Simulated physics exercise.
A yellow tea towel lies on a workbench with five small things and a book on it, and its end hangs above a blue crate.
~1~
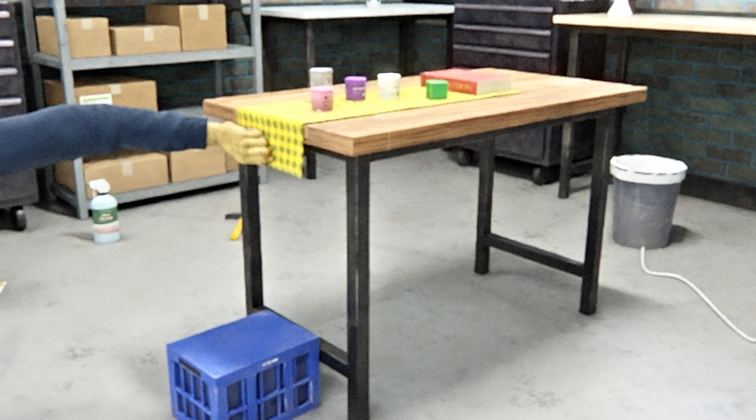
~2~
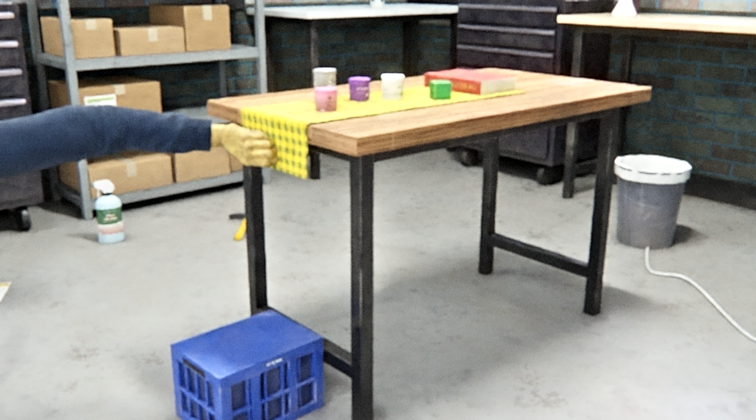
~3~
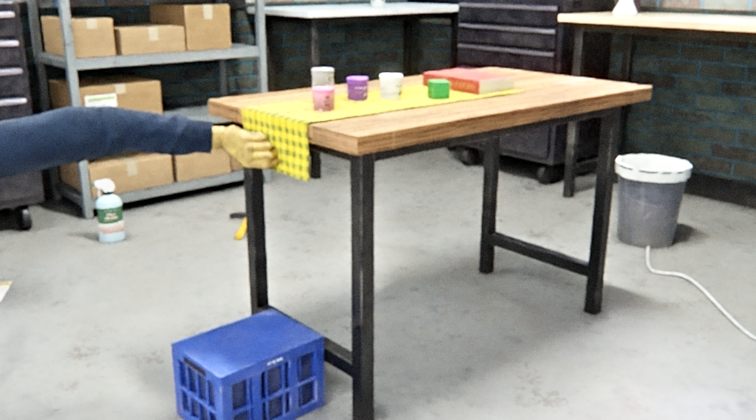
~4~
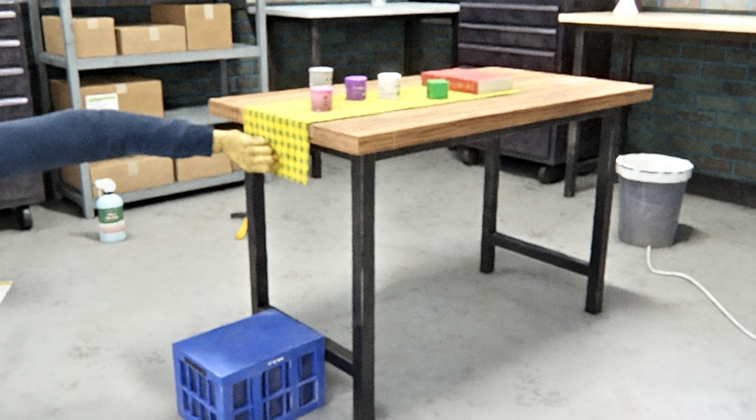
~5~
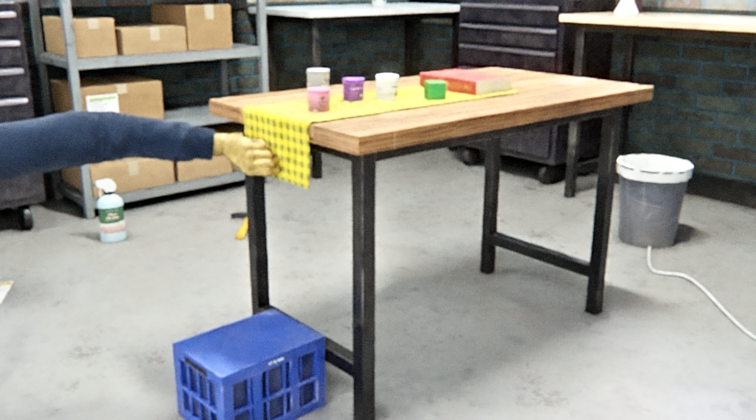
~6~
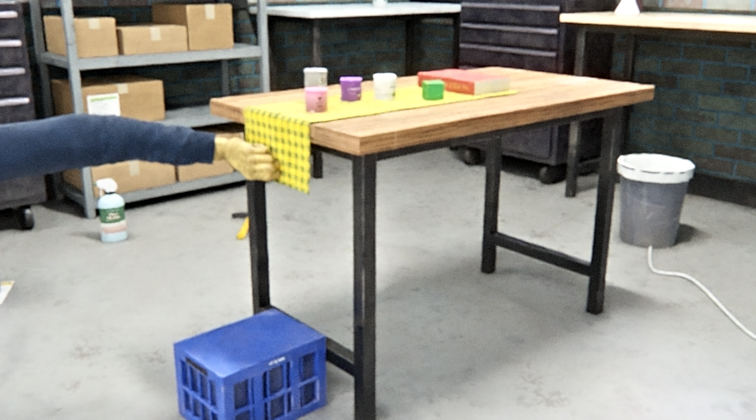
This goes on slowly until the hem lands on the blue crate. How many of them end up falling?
I expect the number going over to be four.
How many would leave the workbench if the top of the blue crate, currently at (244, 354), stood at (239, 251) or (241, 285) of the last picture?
Respectively 1 and 2.
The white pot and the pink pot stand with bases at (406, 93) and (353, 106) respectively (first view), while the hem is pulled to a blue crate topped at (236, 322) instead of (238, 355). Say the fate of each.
The white pot ends up still on top and the pink pot ends up off the top.
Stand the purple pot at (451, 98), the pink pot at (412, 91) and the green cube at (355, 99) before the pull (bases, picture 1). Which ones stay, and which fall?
Result - purple pot retained; pink pot retained; green cube lost.
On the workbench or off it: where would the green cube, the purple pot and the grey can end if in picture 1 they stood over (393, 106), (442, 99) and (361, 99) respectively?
I reckon the green cube takes a fall, the purple pot hangs on and the grey can takes a fall.
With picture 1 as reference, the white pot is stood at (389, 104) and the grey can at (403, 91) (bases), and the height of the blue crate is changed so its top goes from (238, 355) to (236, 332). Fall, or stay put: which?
The white pot does not stay aboard, and the grey can stays aboard.
Early on, hem near (278, 277); pink pot and grey can gone.
Midway, hem near (278, 316); pink pot, grey can and purple pot gone.
Finally, hem on the crate; pink pot, grey can, purple pot and white pot gone. The count of fallen things is four.
